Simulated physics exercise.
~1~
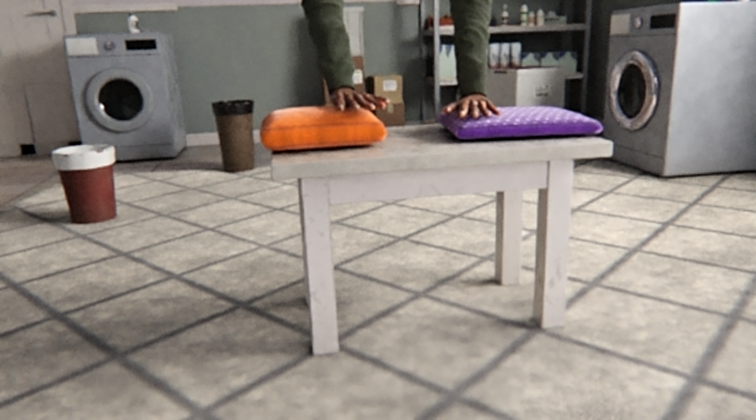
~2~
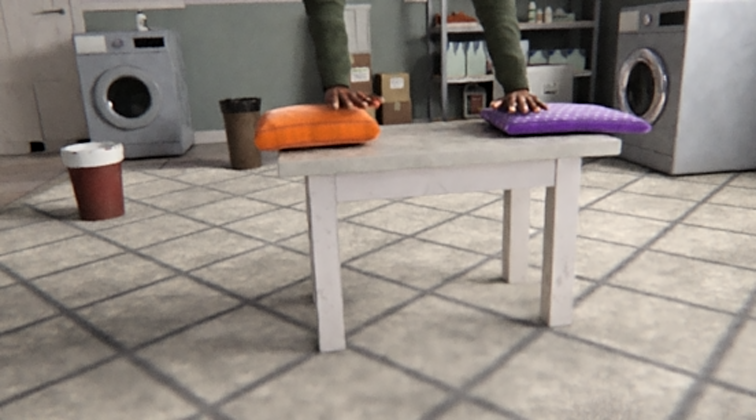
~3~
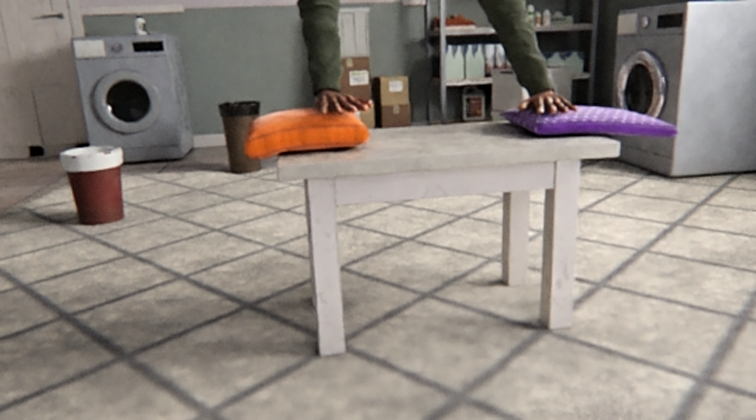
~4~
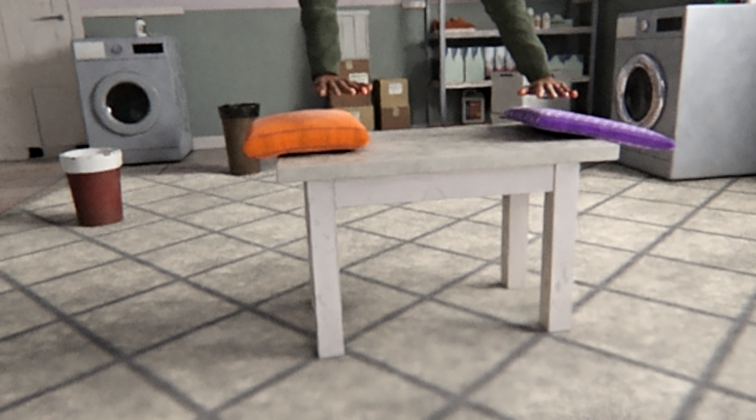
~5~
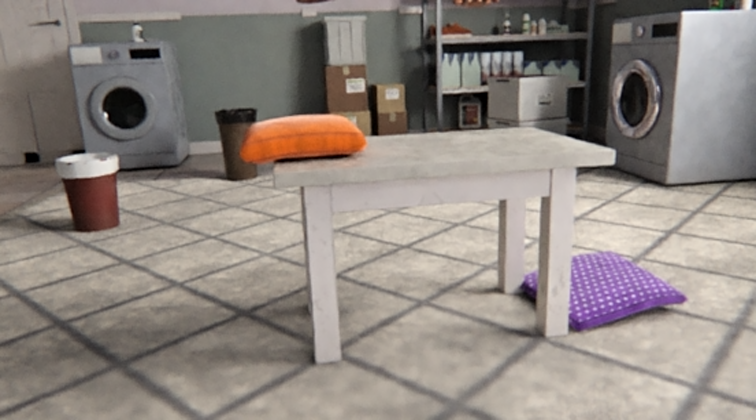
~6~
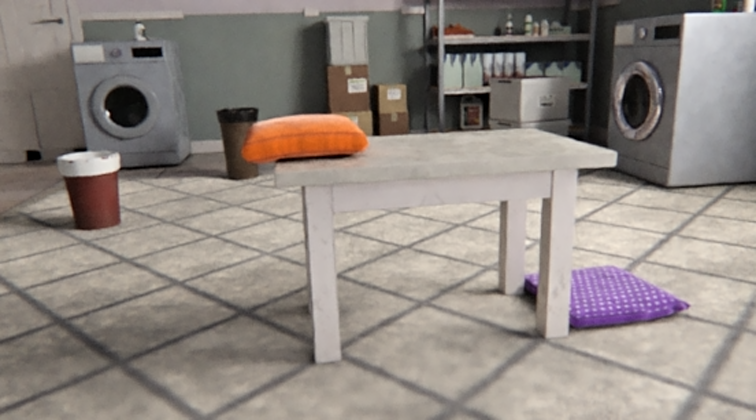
In a laundry room with a tiled floor, a slightly swaying camera faces a pale side table from the front. Grey washing machines stand at either side behind it, with bins to the left and shelves and boxes at the back. Two hands in dark green sleeves press on an orange soft bag at the left and a purple seat pad at the right, sliding them apart towards the ends. The hands let go and draw back as the pad tips outwards. It drops off the right end and lies on the floor, while the orange bag stays on top.
